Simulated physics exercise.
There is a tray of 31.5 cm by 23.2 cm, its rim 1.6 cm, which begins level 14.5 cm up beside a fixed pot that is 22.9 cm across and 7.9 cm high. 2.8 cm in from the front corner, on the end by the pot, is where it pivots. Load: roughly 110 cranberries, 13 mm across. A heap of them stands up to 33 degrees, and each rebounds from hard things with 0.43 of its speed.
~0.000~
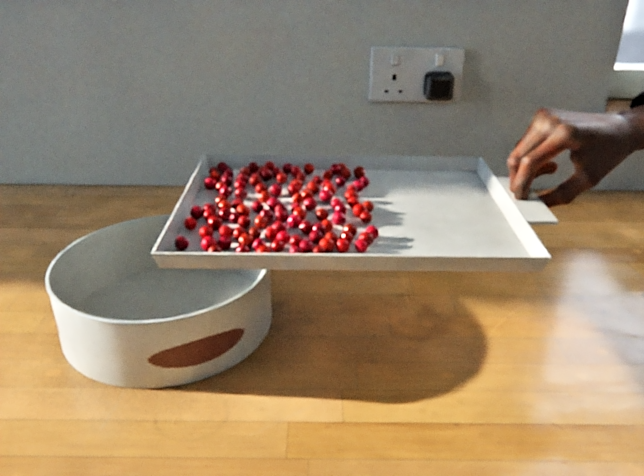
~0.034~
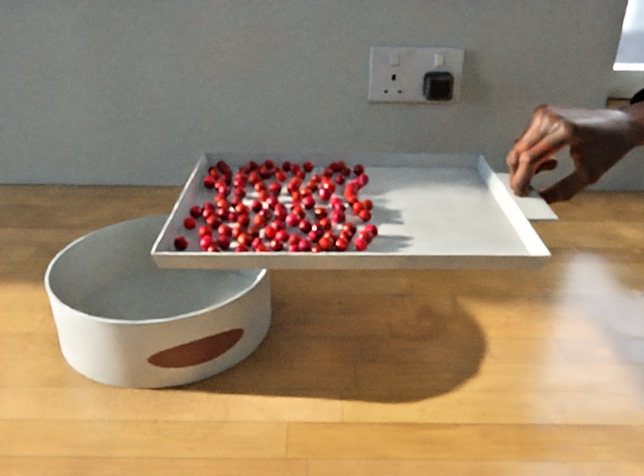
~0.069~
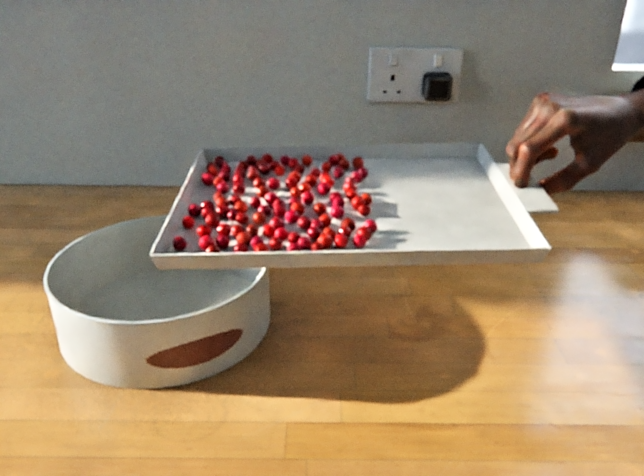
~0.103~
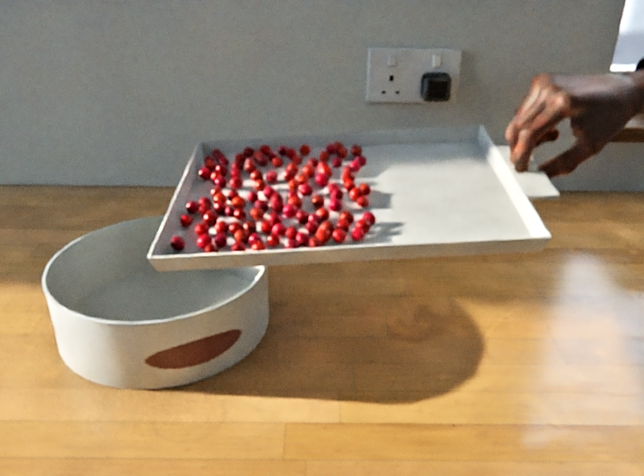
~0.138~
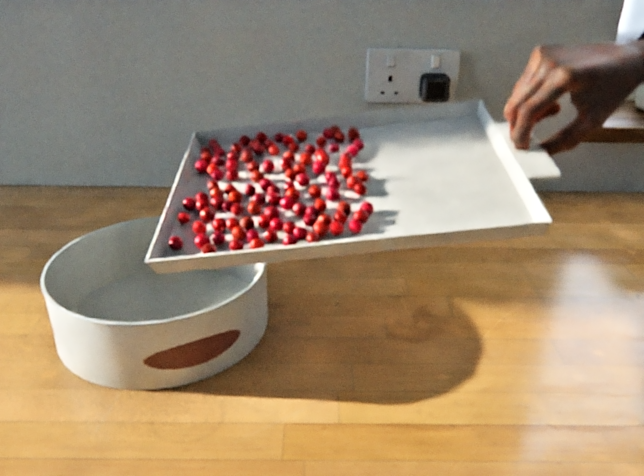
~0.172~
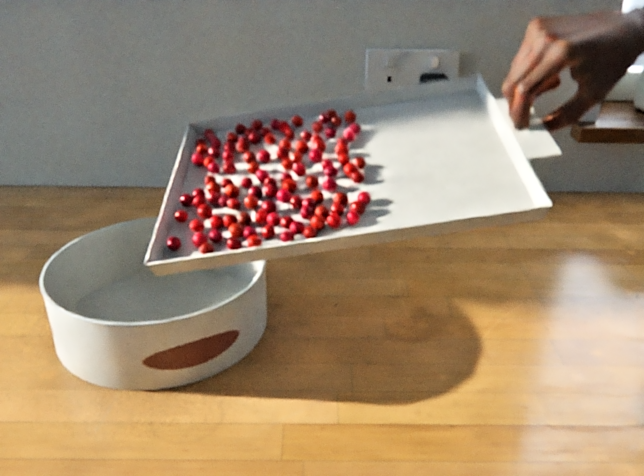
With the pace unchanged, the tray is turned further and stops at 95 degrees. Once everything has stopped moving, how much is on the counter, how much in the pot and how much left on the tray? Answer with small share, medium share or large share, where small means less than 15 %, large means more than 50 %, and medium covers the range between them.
Counter - large share; pot - small share; tray - small share.
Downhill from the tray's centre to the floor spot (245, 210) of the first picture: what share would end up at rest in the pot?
Some 95 per cent.
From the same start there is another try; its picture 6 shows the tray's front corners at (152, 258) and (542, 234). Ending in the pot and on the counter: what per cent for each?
Pot 0; counter 100.
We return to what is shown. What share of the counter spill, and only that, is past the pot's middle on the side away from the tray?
Some 50 per cent of the spill lies beyond the centre.
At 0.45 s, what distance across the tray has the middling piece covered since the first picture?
It has moved some 5 cm from its start.
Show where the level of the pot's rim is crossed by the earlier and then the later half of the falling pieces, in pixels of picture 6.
Around (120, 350), then around (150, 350).
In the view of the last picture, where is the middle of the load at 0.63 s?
The middle of the load should be near (163, 191) then.
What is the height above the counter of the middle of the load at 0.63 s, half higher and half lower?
About 22 centimetres.
After 0.45 s, tilt 56 degrees; the tray holds 100 %, the pot 0 %.
After 0.63 s, tilt 81 degrees; the tray holds 100 %, the pot 0 %.
After 0.94 s, tilt 95 degrees; the tray holds 5 %, the pot 0 %.
By 1.7 s all is still; counter 100 %, pot 0 %, tray 0 %.
